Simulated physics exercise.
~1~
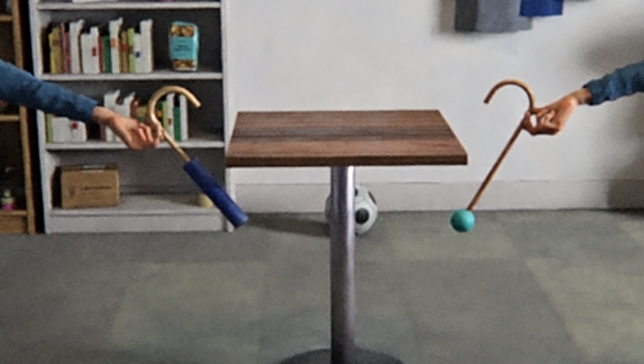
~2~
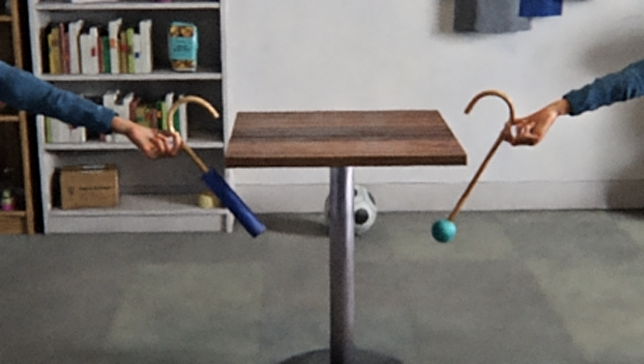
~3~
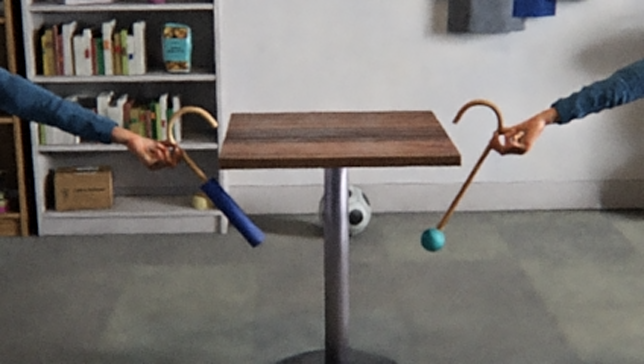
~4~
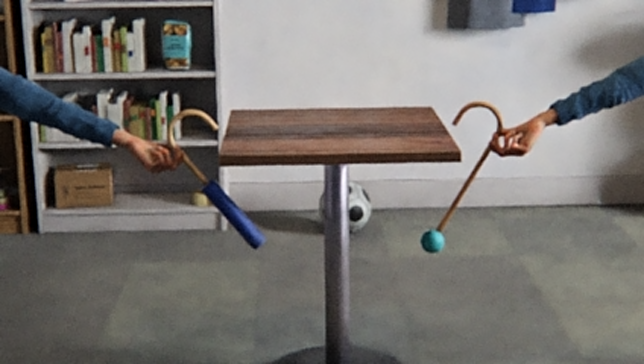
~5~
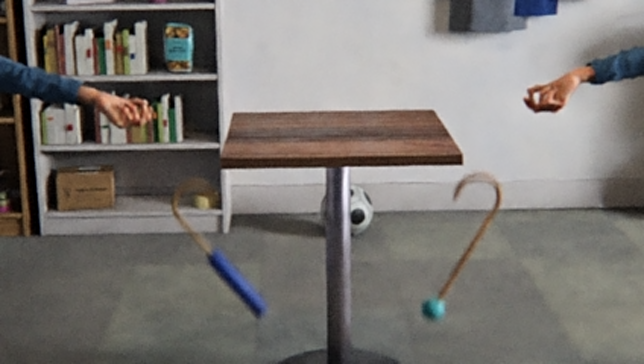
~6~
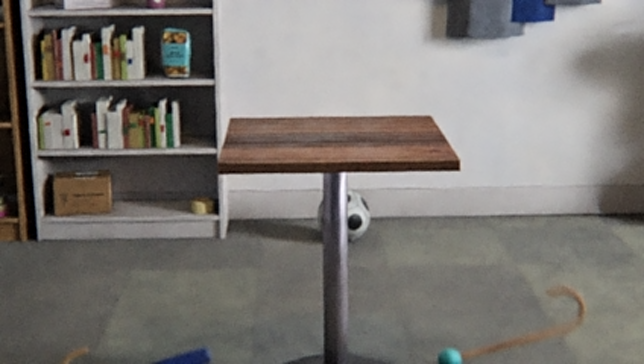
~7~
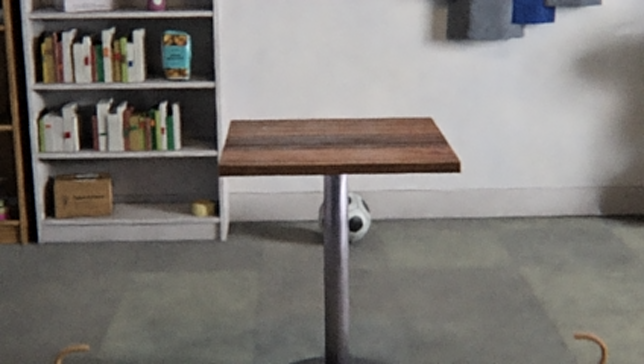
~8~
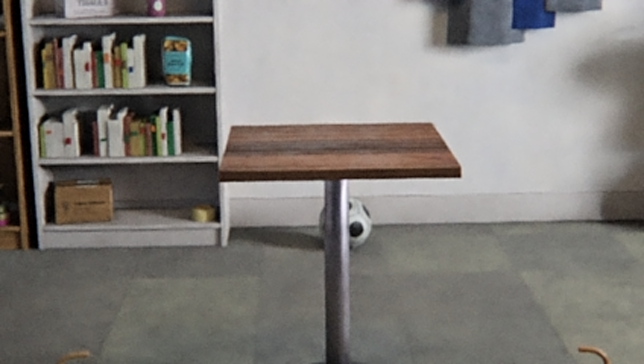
Blue umbrella and turquoise-ended ladle, held by hooked handles at opposite ends of a small table, dropping to the floor once released.
